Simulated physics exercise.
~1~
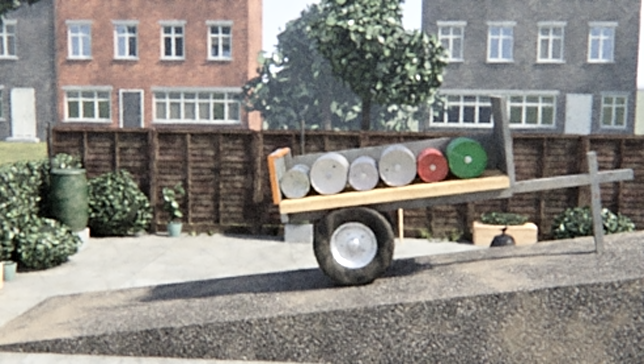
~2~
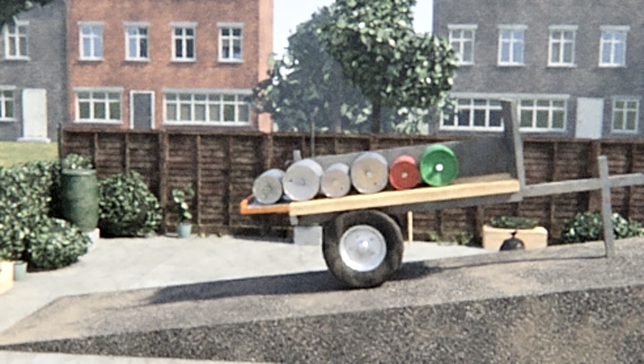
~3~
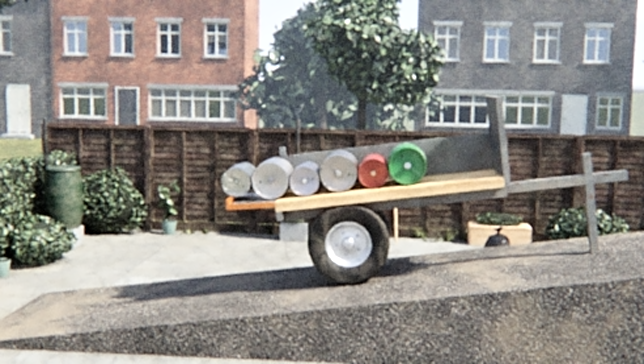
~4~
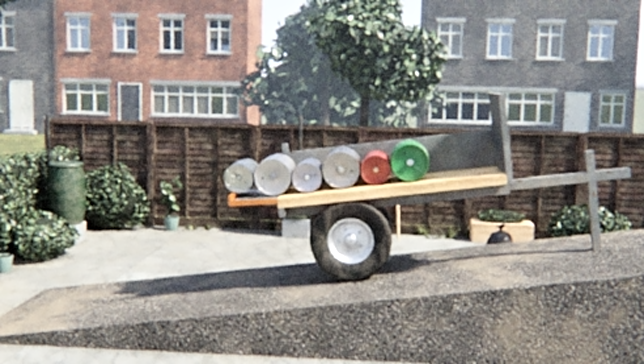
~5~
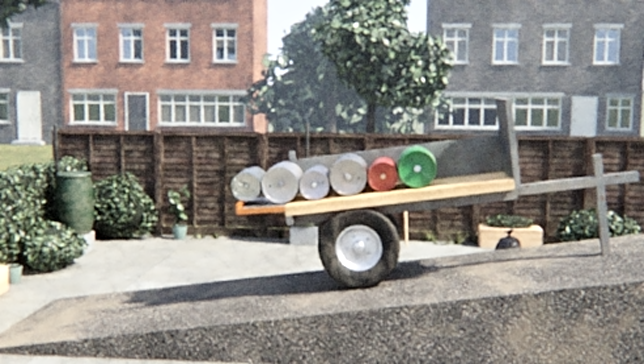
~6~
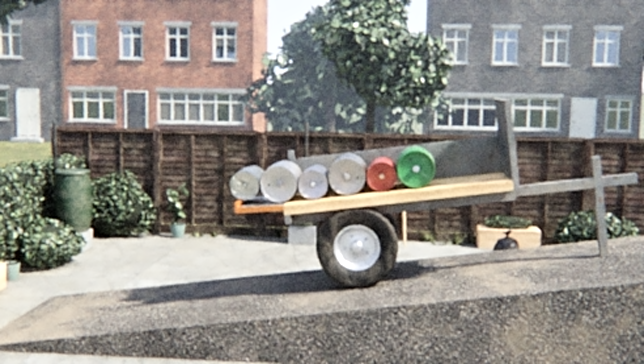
The barrels roll left as the tailgate drops, then stop in a row on the trailer.
